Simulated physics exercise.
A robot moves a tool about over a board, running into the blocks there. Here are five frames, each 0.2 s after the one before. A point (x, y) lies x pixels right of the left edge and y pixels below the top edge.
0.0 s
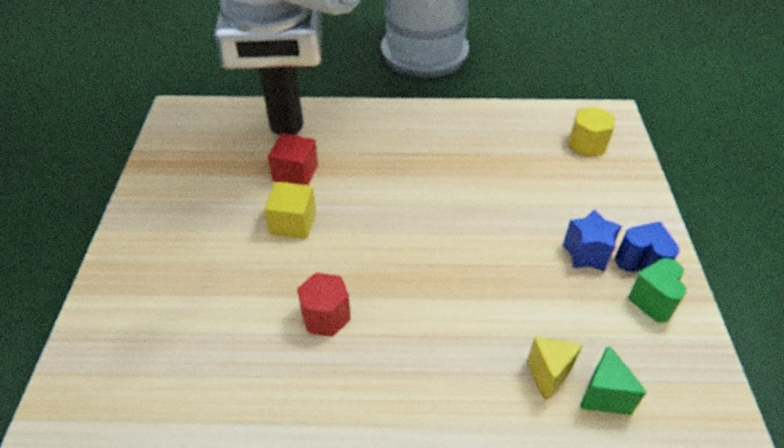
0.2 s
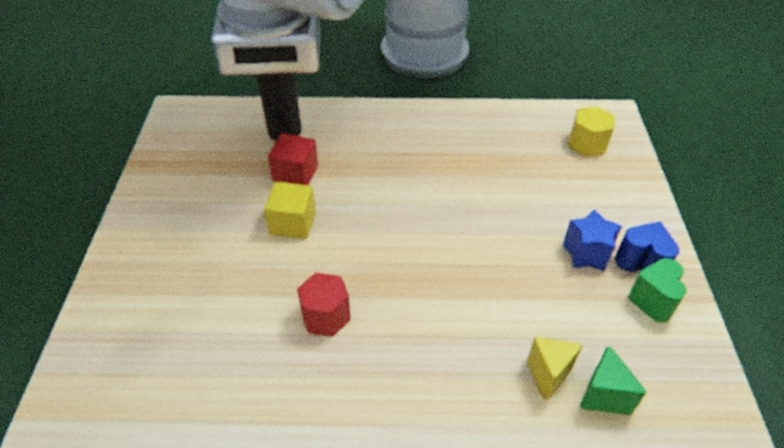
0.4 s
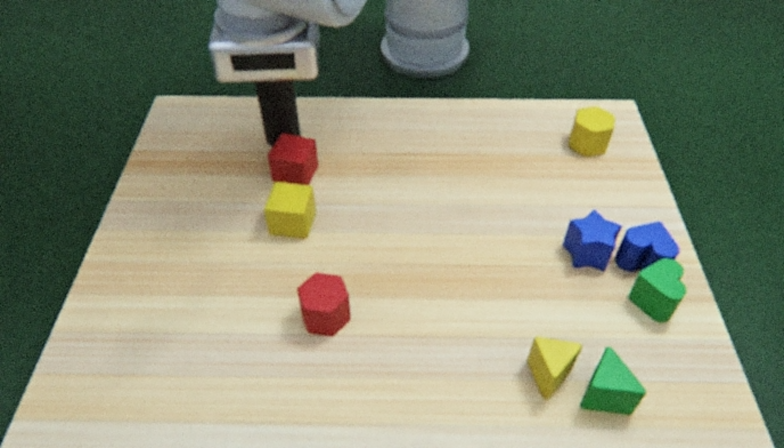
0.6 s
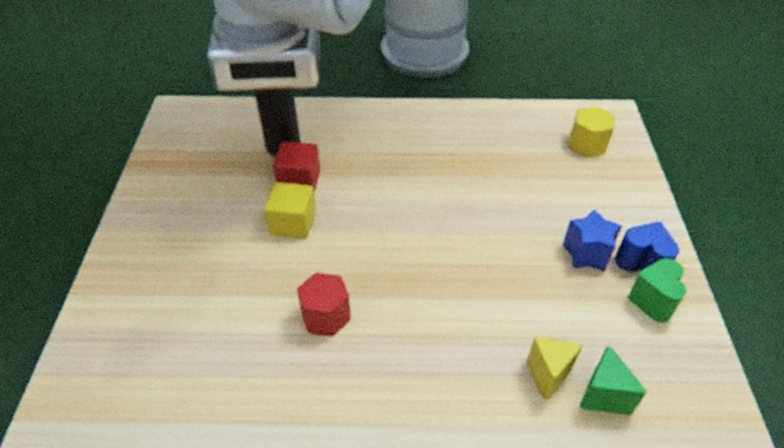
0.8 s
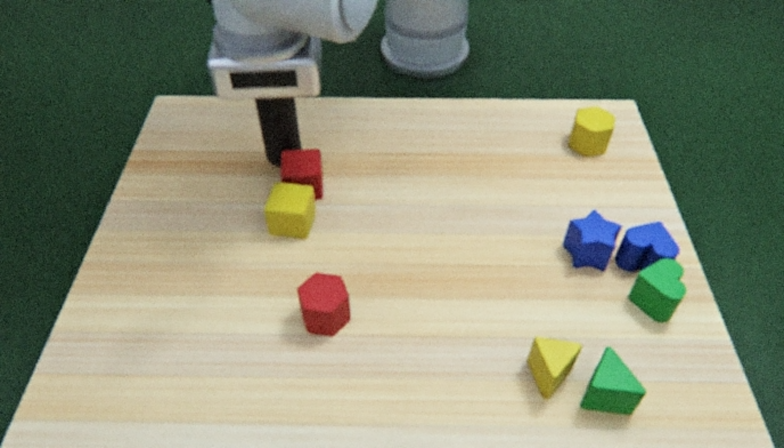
To begin with, a robot arm holds a dark tool just behind a red cube near the upper left of a wooden board scattered with colourful blocks. The tool moves slightly toward the viewer, then nudges the red cube a little forward and right, while the other blocks stay still.
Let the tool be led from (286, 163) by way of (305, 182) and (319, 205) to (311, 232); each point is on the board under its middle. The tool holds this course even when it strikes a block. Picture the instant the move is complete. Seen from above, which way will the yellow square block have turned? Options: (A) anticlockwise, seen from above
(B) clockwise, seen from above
The one that fits is B, clockwise, seen from above.
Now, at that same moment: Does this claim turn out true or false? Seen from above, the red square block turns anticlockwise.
This is true.
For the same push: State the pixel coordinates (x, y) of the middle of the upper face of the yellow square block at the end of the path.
When the path ends, it will be at (275, 231).
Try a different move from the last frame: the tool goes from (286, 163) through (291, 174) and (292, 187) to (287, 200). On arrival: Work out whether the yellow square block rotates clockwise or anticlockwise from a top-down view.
Verdict: Clockwise.
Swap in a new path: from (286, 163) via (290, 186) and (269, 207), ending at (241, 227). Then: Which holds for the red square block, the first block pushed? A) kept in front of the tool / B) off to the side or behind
I choose B.
The first path, step by step. One third of the way, tool (305, 175); yellow square block (291, 208), turned 25° clockwise; red square block (322, 180).
Two thirds of the way, tool (318, 197); yellow square block (291, 209), turned 30° clockwise; red square block (344, 198), turned 40° anticlockwise.
At the end, tool (310, 225); yellow square block (275, 231), turned 45° clockwise; red square block (350, 207), turned 70° anticlockwise; red six-sided block unmoved.
